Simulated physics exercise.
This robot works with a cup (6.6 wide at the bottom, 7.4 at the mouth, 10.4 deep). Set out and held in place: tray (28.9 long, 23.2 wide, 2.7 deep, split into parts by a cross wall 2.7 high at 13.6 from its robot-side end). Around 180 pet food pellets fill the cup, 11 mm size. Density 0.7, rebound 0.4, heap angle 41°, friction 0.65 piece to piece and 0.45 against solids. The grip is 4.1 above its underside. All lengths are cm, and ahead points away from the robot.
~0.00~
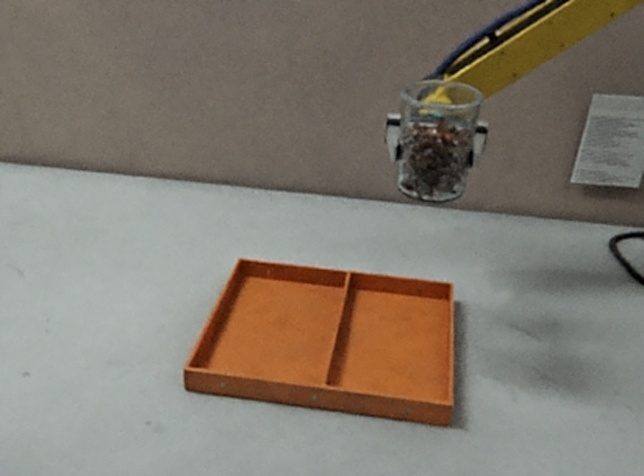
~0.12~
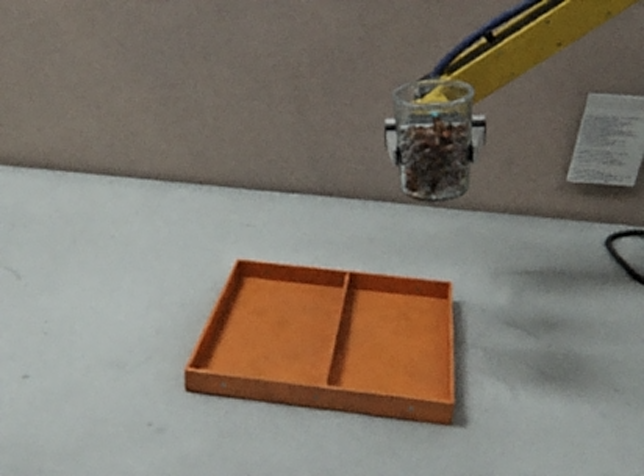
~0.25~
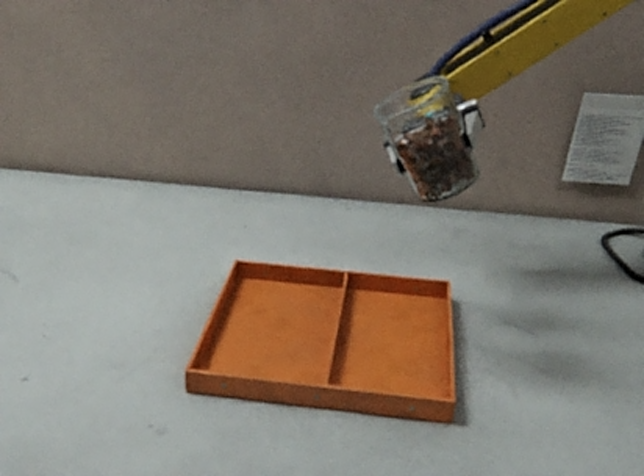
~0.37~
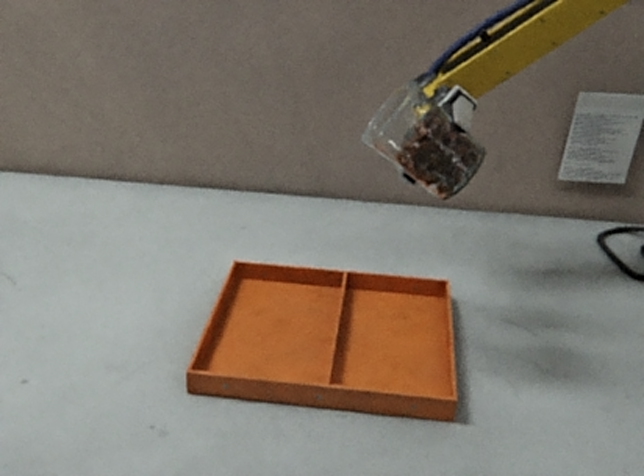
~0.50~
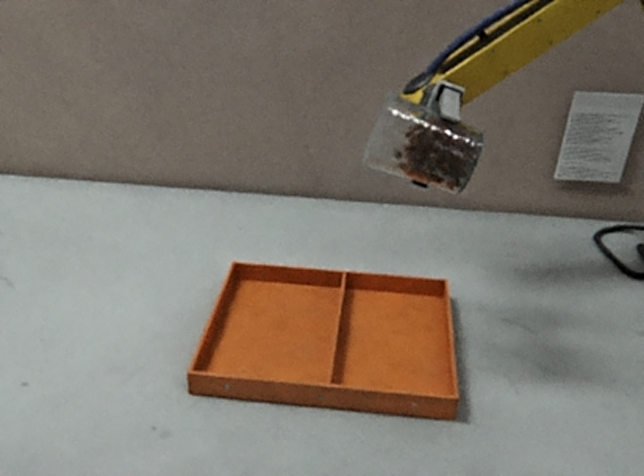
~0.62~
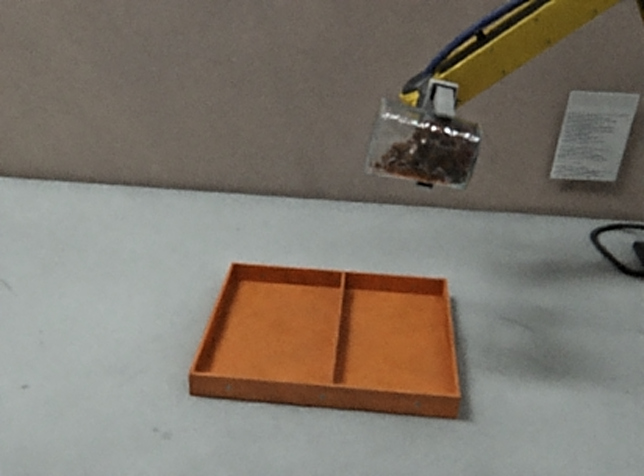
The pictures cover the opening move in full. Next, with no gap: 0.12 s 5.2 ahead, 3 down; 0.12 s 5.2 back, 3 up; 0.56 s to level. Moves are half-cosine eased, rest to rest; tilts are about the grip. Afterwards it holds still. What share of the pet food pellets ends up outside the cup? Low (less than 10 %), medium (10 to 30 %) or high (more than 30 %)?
Outside the cup the share is medium, 10 to 30 %.
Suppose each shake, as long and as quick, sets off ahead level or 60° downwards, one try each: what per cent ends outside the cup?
About 55 and 5 per cent.
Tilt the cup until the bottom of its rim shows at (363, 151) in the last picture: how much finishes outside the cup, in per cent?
Some 5 per cent.
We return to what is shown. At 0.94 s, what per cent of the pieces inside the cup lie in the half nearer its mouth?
Roughly 40 per cent.
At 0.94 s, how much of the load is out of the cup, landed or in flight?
Some 15 per cent.
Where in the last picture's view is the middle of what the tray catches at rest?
Around (296, 331).
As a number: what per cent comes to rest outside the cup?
Roughly 20 per cent.
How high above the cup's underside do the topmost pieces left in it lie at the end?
Roughly 8.5 cm.
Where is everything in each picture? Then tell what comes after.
In the first picture, the cup middle at (436, 144), level; upper third of the load around (438, 138), from x 405 to 465, top at y 120; 175 in the cup.
In the second picture, the cup middle at (434, 143), tilted 8° forward; upper third of the load around (437, 136), from x 405 to 465, top at y 115.
In the third picture, the cup middle at (430, 143), tilted 28° forward; upper third of the load around (437, 136), from x 400 to 470, top at y 120.
In the fourth picture, the cup middle at (426, 144), tilted 53° forward; upper third of the load around (435, 136), from x 400 to 475, top at y 115.
In the fifth picture, the cup middle at (424, 146), tilted 73° forward; upper third of the load around (437, 134), from x 395 to 470, top at y 120.
In the sixth picture, the cup middle at (424, 147), tilted 81° forward; upper third of the load around (443, 137), from x 375 to 470, top at y 125; 175 in the cup.
After 0.94 s, tilted 77° forward, highest piece 27 above the table; 148 in the cup, 27 in flight or on a rim.
After 1.26 s, tilted 15° forward, highest piece 31 above the table; 144 in the cup, 25 in the far-side part, 4 in the robot-side part, 1 on the table or floor, 1 in flight or on a rim.
After 1.62 s, level, highest piece 30 above the table; 144 in the cup, 25 in the far-side part, 5 in the robot-side part, 1 on the table or floor.
After 2.67 s, level, highest piece 30 above the table; 144 in the cup, 25 in the far-side part, 5 in the robot-side part, 1 on the table or floor.
In the end, 144 in the cup, 25 in the far-side part, 5 in the robot-side part, 1 on the table or floor. That is 18 % outside the cup.
